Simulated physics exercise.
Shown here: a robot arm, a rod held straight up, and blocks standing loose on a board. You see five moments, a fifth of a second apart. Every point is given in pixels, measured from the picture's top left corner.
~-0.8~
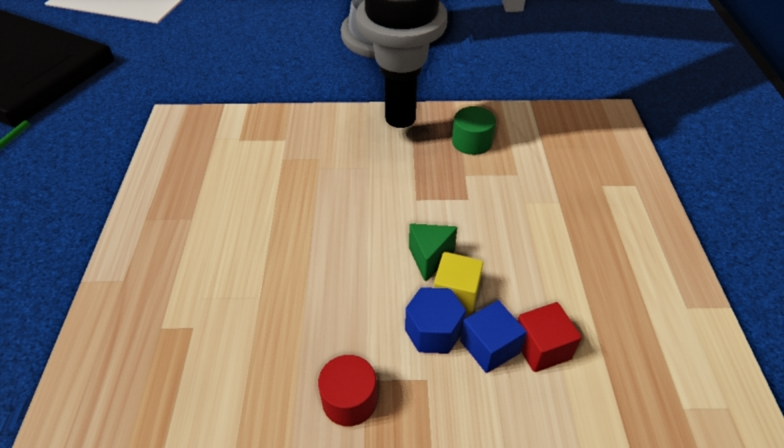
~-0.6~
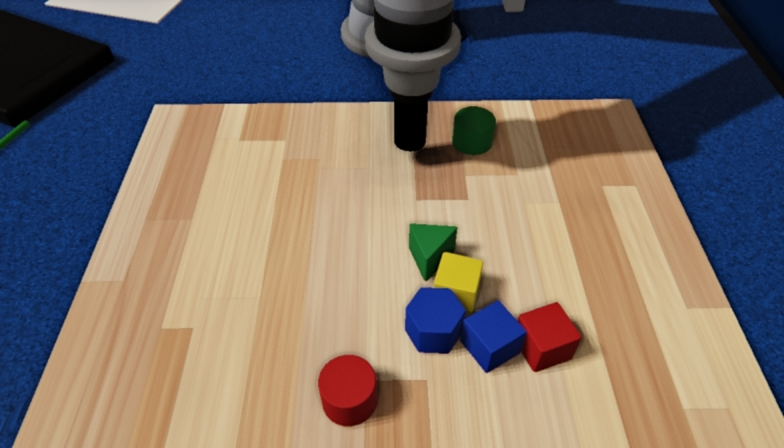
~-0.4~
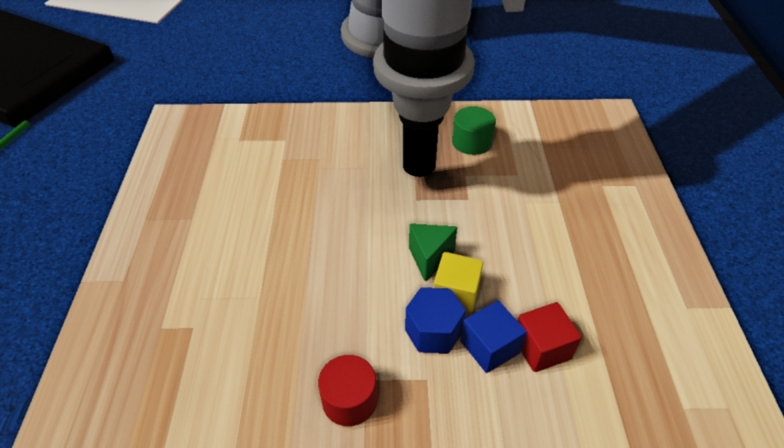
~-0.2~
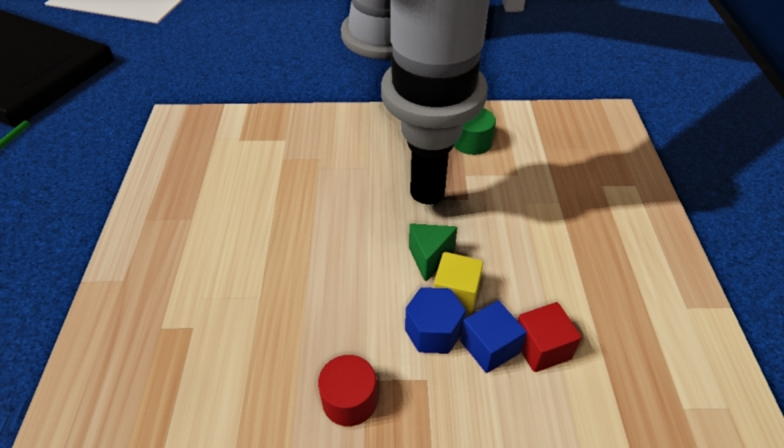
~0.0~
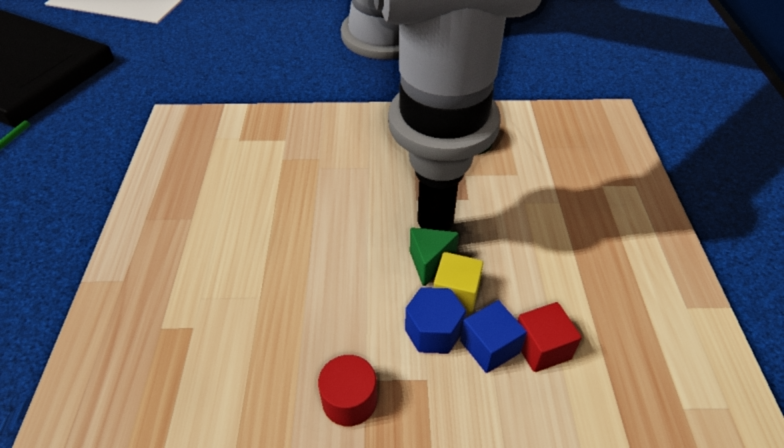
The clip opens on a wooden board holding loose coloured blocks, with a robot arm's dark upright rod near the far edge beside a green cylinder. The arm moves the rod steadily toward the viewer and slightly right, up to the green triangle, while the blocks show little or no movement.
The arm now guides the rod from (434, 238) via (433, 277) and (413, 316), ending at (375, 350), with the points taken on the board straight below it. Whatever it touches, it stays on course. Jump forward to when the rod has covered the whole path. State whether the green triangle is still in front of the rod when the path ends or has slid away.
Expect to find it ahead of the rod.
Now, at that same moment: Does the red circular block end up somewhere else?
In short: Yes.
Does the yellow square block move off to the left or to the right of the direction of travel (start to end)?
So, looking from the first point of the path to the last, the yellow square block moves leftwards.
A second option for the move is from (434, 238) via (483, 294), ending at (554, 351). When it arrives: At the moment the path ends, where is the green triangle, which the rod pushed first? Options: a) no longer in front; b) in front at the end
a.
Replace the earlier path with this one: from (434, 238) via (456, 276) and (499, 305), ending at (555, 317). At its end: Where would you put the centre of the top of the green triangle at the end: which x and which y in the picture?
Roughly at (427, 278).
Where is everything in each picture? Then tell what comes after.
Tip of the rod (400, 119), middles of tops, red circular block (347, 380), green triangle (432, 236), blue six-sided block (436, 309), yellow square block (459, 271), in the first picture.
Rod (410, 142), nothing pushed, in the second picture.
Rod (419, 166), nothing pushed, in the third picture.
Rod (428, 192), nothing pushed, in the fourth picture.
Rod (436, 221), red circular block (347, 380), green triangle (432, 241), blue six-sided block (436, 309), yellow square block (459, 271), in the fifth picture.
The first path, step by step. One third of the way, rod (434, 260); green triangle (417, 280), turned 15° clockwise; blue six-sided block (435, 317); yellow square block (469, 282).
Two thirds of the way, rod (413, 301); green triangle (383, 320), turned 15° clockwise; blue six-sided block (430, 340), turned 50° anticlockwise; yellow square block (470, 282).
At the end, rod (374, 335); red circular block (338, 390); green triangle (338, 347), turned 50° clockwise; blue six-sided block (431, 346), turned 60° anticlockwise; yellow square block (470, 282).
